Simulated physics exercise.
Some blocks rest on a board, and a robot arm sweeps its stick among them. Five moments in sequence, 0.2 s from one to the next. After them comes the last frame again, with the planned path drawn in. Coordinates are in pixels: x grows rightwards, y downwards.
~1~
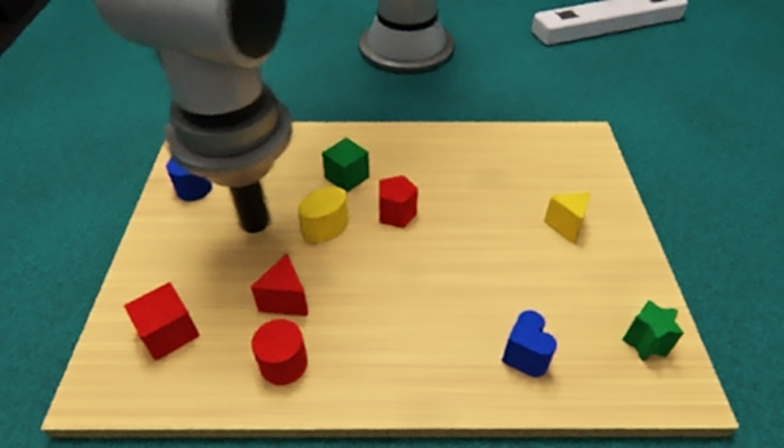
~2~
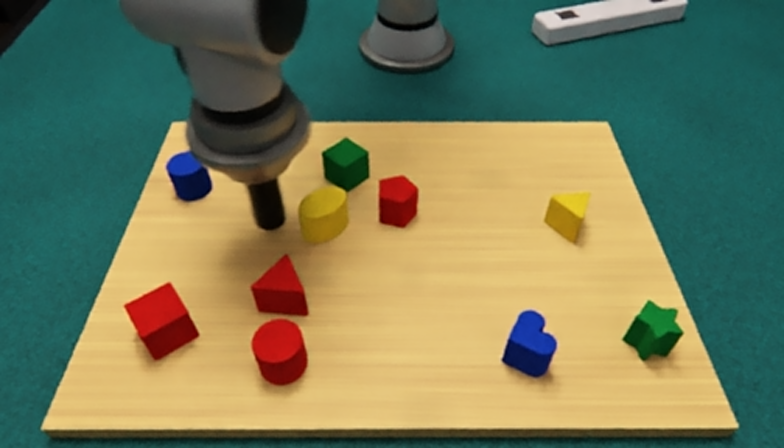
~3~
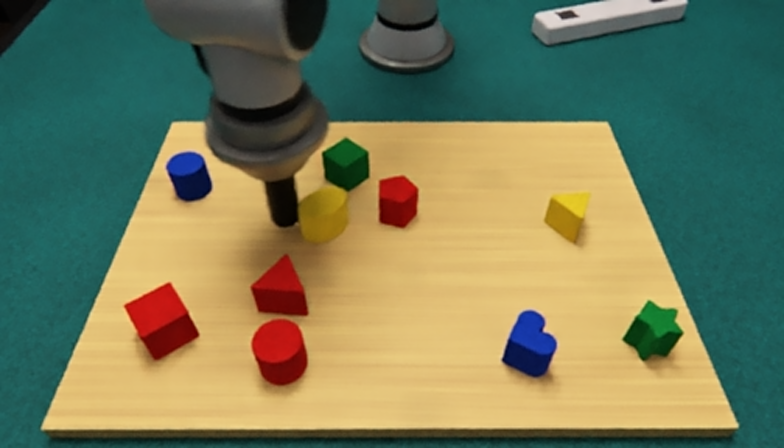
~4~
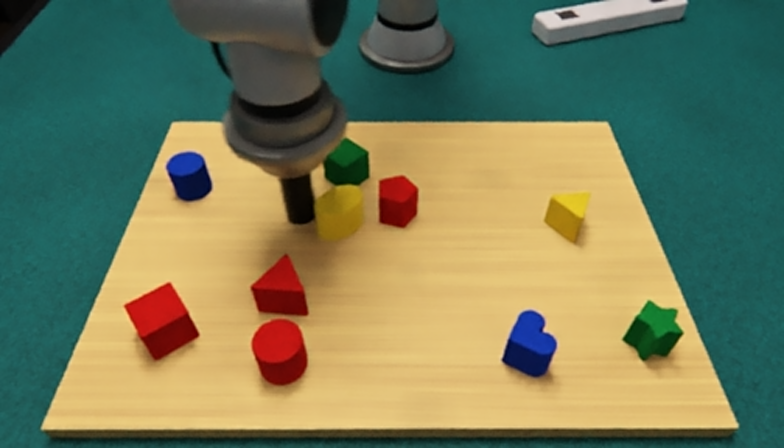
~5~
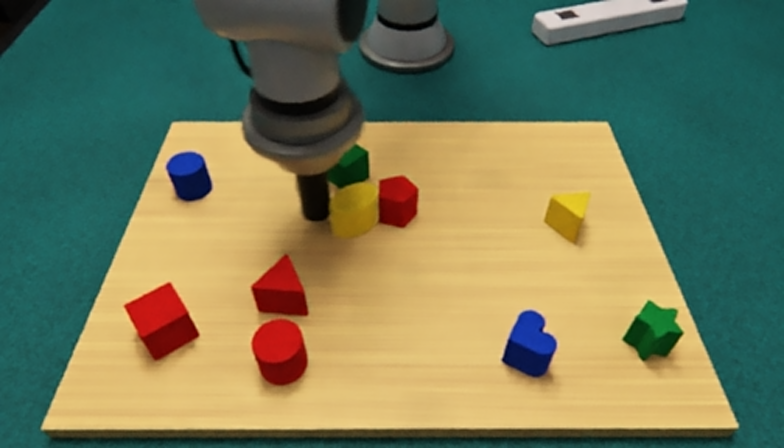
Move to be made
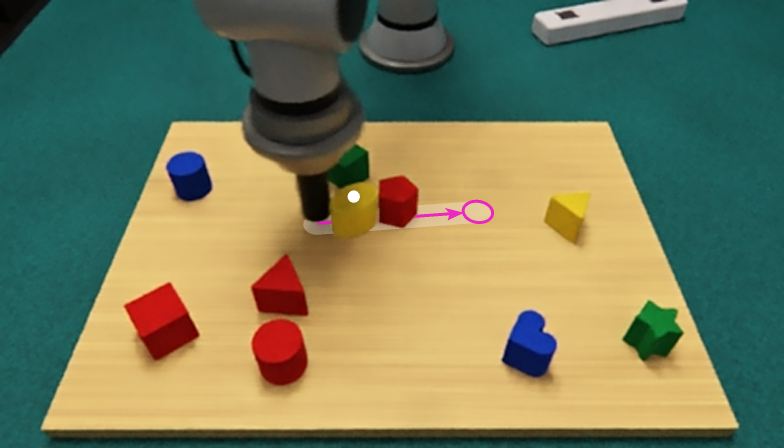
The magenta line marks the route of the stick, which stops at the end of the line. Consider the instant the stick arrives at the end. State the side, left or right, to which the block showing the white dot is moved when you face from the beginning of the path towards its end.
It goes toward the left-hand side.
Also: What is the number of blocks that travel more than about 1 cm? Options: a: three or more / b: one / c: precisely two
c - precisely two.
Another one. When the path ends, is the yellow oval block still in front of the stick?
Short answer: Yes.
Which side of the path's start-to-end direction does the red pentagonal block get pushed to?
Toward the left.
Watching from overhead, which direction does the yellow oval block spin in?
Counter-clockwise, from overhead.
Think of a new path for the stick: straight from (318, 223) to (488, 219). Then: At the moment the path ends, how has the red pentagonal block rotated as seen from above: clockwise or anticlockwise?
Looking down on the board, it turns counter-clockwise.
Path on the board, from (318, 223) directly to (478, 212); the dot is on the yellow oval block.
The first path, step by step. One third of the way, stick (373, 207); yellow oval block (410, 191); red pentagonal block (448, 178), turned 15° anticlockwise.
Two thirds of the way, stick (427, 204); yellow oval block (462, 185), turned 30° anticlockwise; red pentagonal block (488, 164), turned 35° anticlockwise.
At the end, stick (480, 200); green square piece in place; yellow oval block (510, 176), turned 60° anticlockwise; red pentagonal block (512, 149), turned 70° anticlockwise.
